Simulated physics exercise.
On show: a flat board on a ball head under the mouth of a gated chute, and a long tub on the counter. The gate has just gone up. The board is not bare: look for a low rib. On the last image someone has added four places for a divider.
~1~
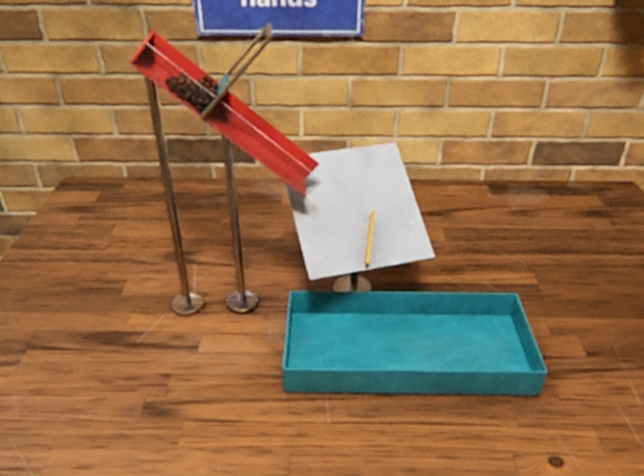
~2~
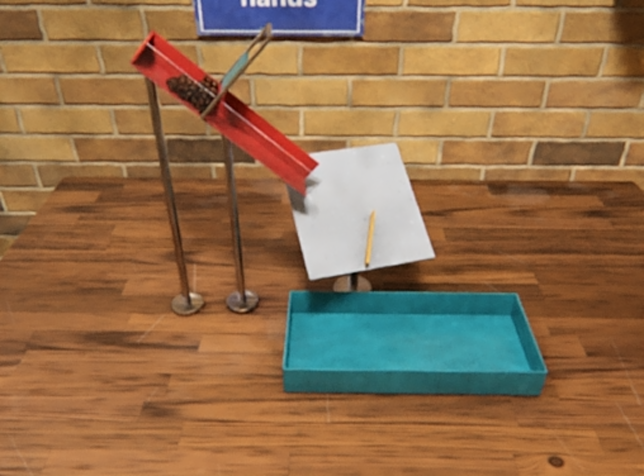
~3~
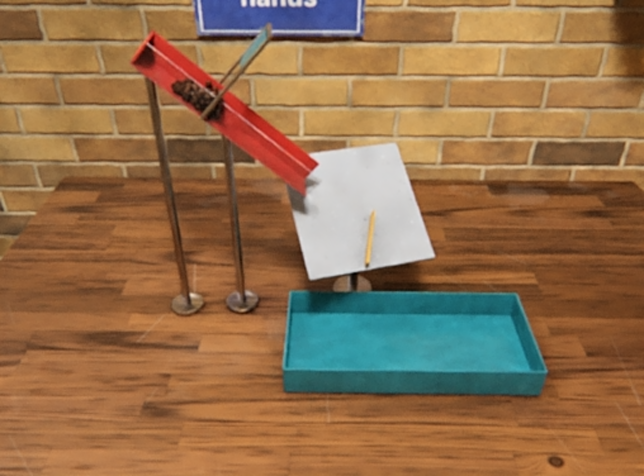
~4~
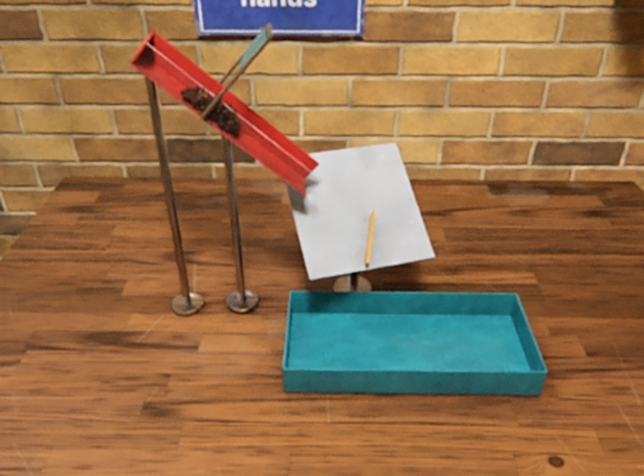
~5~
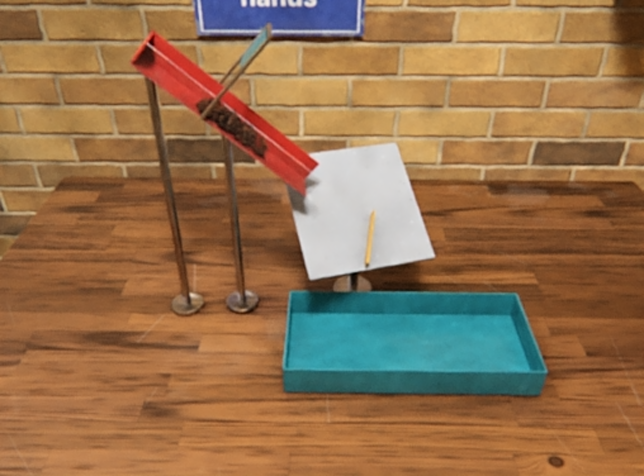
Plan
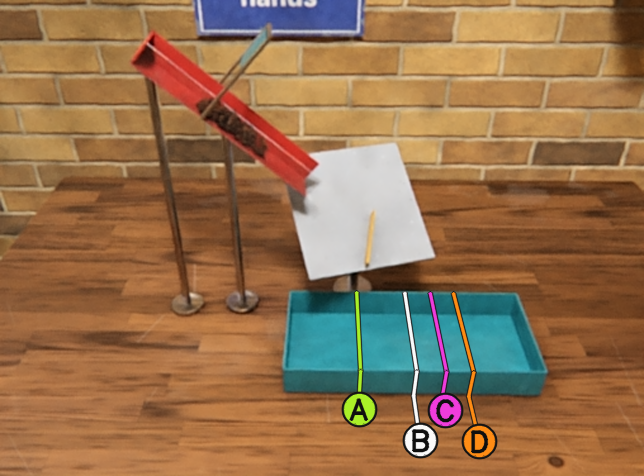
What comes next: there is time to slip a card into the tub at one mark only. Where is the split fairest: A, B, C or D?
Line A does it best.
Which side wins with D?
More lands on the left.
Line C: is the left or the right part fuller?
Left.
On the marked copy, line A crosses the front rim at (360, 370); line B crosses the front rim at (416, 370); line C crosses the front rim at (446, 371); line D crosses the front rim at (473, 371).
Choosing A, of what is caught, about two thirds on the left of the divider, about a third on the right.
Choosing B, of what is caught, most on the left of the divider, a small part on the right.
Choosing C, of what is caught, nearly all on the left of the divider, a small part on the right.
Choosing D, of what is caught, nearly all on the left of the divider, a small part on the right.
